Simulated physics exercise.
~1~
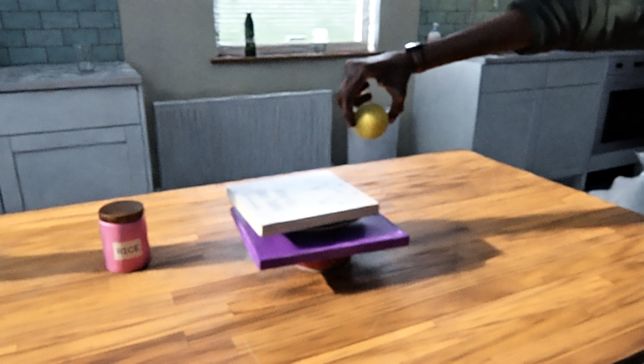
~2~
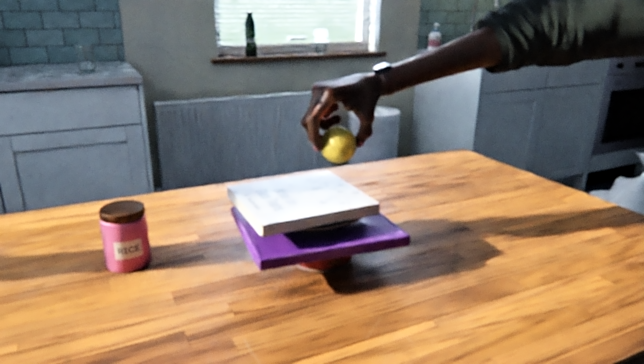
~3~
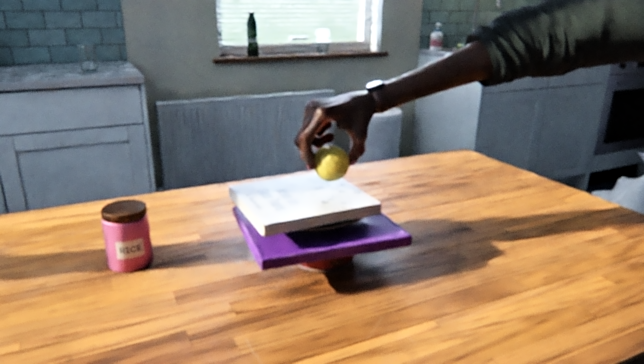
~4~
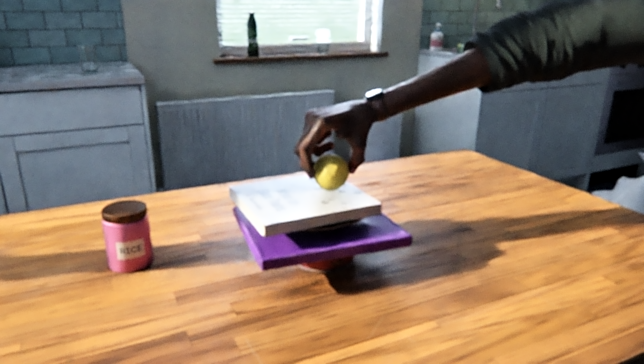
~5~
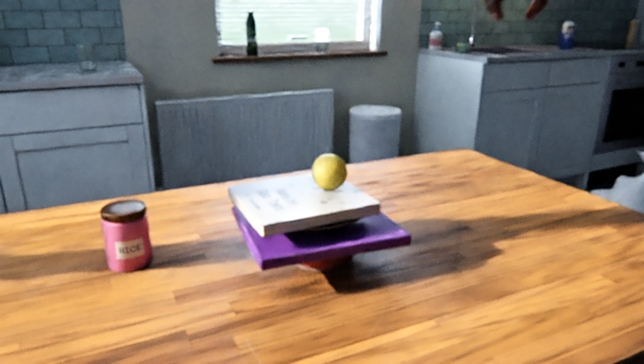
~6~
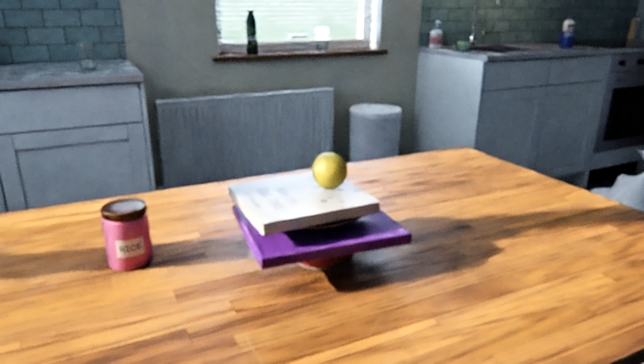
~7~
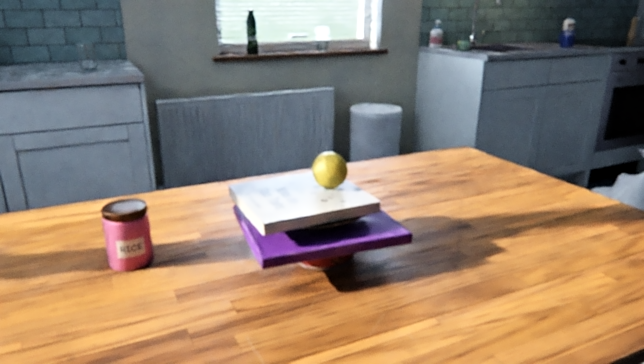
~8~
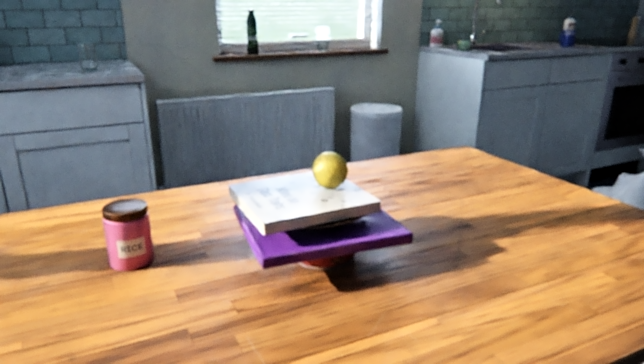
A yellow lemon, held in a person's fingertips, hangs above a small pile on a wooden kitchen table. The pile has a white book on top, a purple tray beneath it and a reddish tub at the base, while a pink jar with a dark lid stands to the left. The hand carries the lemon left and down, then lowers it onto the far part of the book. The fingers let go and the arm withdraws from view. The lemon rests where it was placed, and the whole pile stays upright and still.
